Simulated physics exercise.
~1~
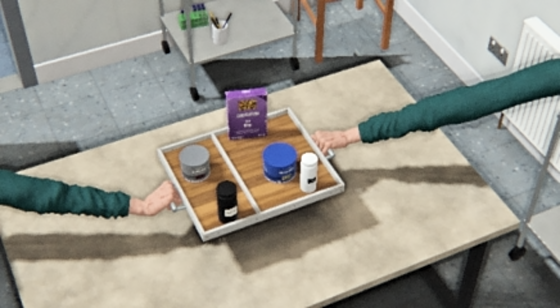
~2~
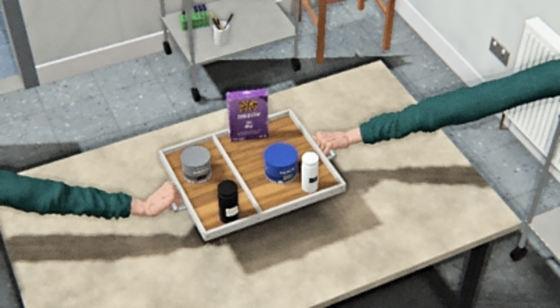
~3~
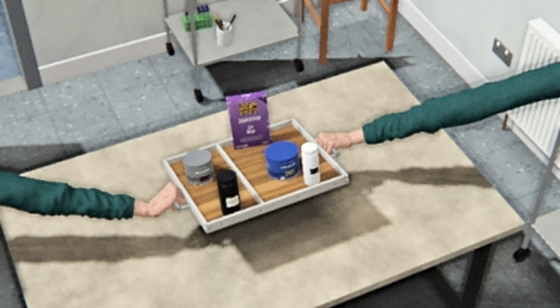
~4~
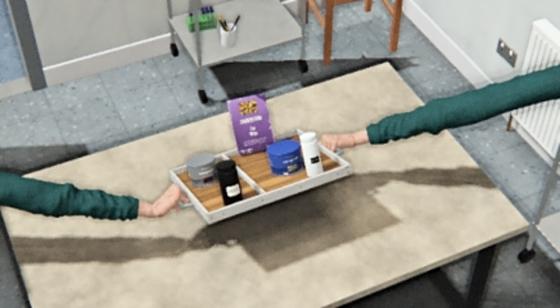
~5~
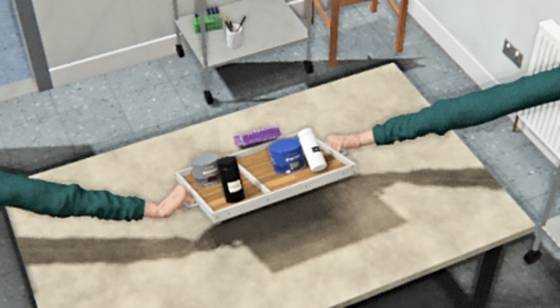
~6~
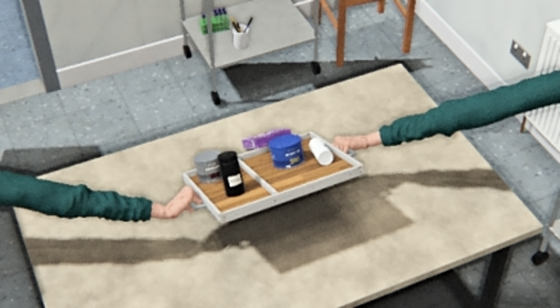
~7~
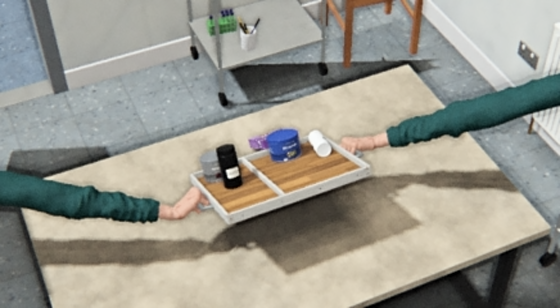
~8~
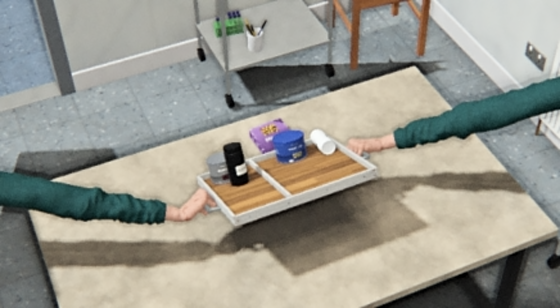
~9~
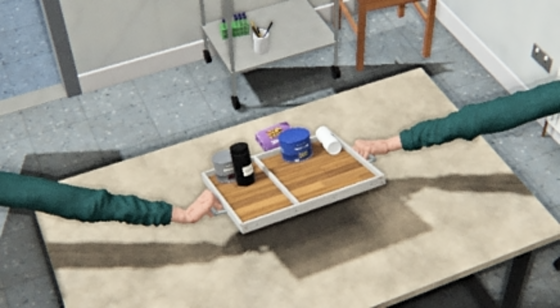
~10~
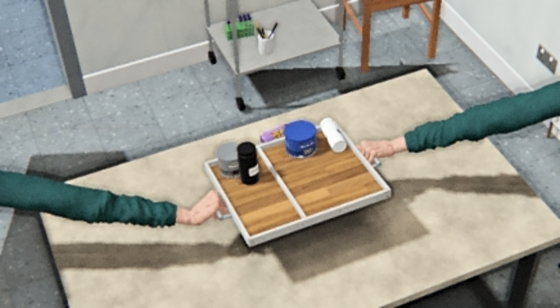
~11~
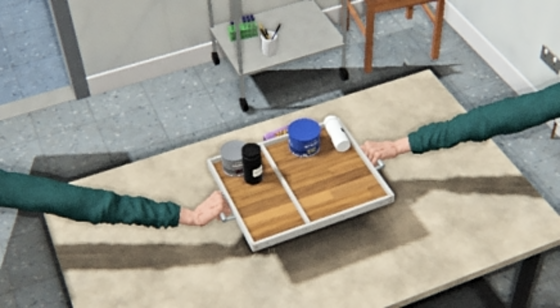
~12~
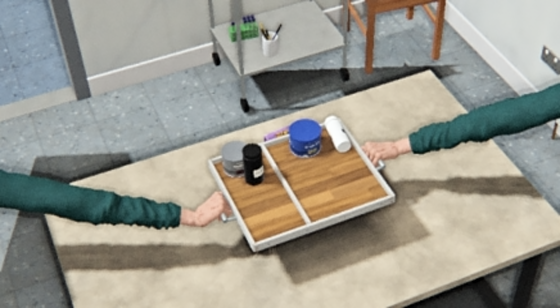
At the start, two green-sleeved arms hold a divided wooden-based tray level above a table, with a purple packet, grey tub, black jar, blue tub and white shaker on it. The hands dip the tray's far edge, and the packet and the two slimmer containers lean away from the viewer. The packet tips over the far rim, then the shaker topples onto its side. The black jar and both tubs slide toward the far edge. The hands bring the tray back level, leaving the jar upright beside the grey tub, the shaker lying by the blue tub, and the packet off the tray, barely visible beyond the rim.
